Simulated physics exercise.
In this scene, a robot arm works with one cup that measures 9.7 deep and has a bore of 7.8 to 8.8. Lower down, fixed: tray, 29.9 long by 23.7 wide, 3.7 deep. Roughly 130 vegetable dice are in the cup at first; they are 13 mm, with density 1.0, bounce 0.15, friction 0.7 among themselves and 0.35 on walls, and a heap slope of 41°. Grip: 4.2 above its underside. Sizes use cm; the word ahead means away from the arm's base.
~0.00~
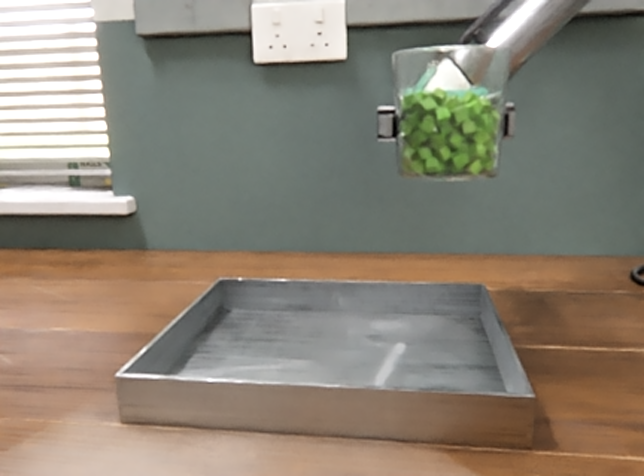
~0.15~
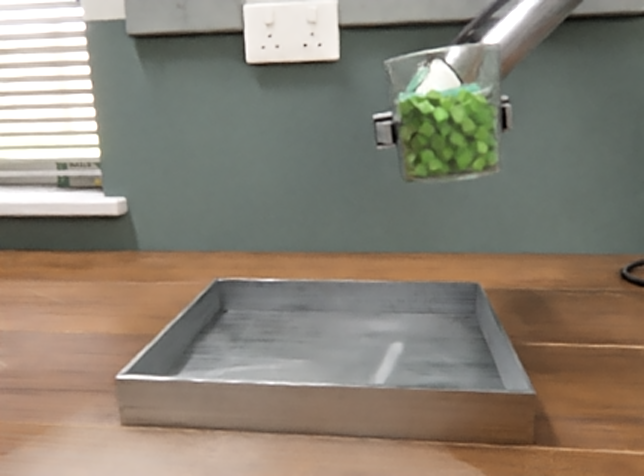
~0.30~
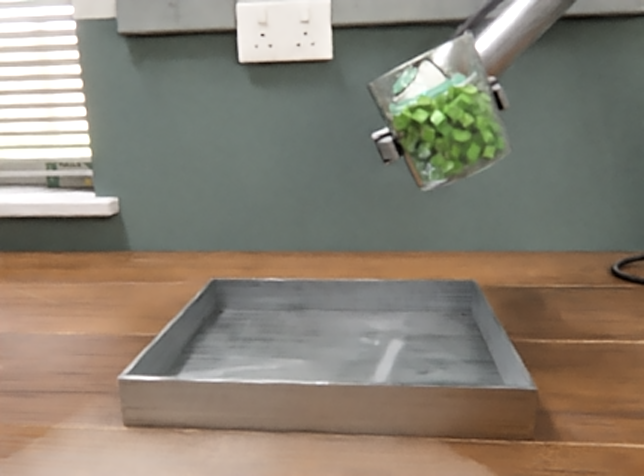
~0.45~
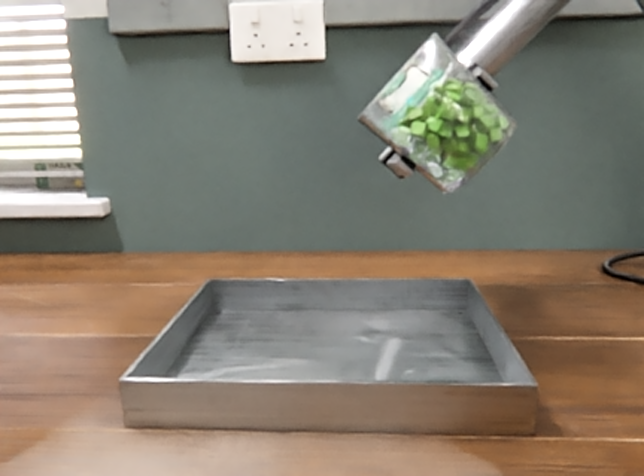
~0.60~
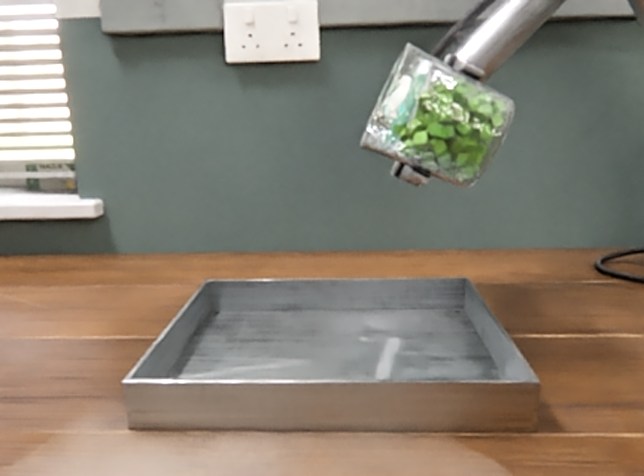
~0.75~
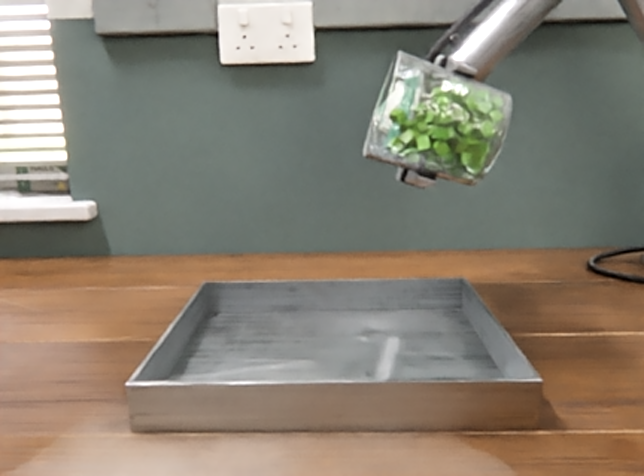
A metallic robot arm reaches in from the upper right above a wooden tabletop, seen from the front against a grey-green wall with a white socket and window blinds at left. It holds a clear cup of bright green dice over a shallow grey tray. The arm steadily tilts the cup over onto its side, the dice shifting inside, while the view drifts slightly.
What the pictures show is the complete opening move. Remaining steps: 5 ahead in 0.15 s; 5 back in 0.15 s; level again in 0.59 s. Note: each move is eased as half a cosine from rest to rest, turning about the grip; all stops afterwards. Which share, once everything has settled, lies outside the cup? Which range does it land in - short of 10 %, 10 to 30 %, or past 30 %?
It lands in the 10 to 30 % range.
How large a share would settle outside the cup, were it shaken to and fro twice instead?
Then about 20 per cent.
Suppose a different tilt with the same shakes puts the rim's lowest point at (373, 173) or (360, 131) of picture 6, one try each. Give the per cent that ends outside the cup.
45 % and 0 %.
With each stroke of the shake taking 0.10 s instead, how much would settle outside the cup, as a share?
In that case about 45 in a hundred.
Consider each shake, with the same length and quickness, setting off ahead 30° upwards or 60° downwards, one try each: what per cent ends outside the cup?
First try some 15 %, second try some 0 %.
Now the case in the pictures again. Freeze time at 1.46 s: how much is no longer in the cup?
My estimate is roughly 15 % gone.
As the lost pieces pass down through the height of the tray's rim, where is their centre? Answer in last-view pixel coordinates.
Roughly at (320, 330).
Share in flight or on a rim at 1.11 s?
It amounts to roughly 7 in a hundred.
After 1.11 s, tilted 69° forward, highest piece 23 above the table; 119 in the cup, 5 in the tray, 10 in flight or on a rim.
After 1.46 s, tilted 15° forward, highest piece 26 above the table; 116 in the cup, 18 in the tray.
After 1.84 s, level, highest piece 27 above the table; 116 in the cup, 18 in the tray.
After 2.89 s, level, highest piece 27 above the table; 116 in the cup, 18 in the tray.
At rest, 116 in the cup, 18 in the tray. That is 13 % outside the cup.
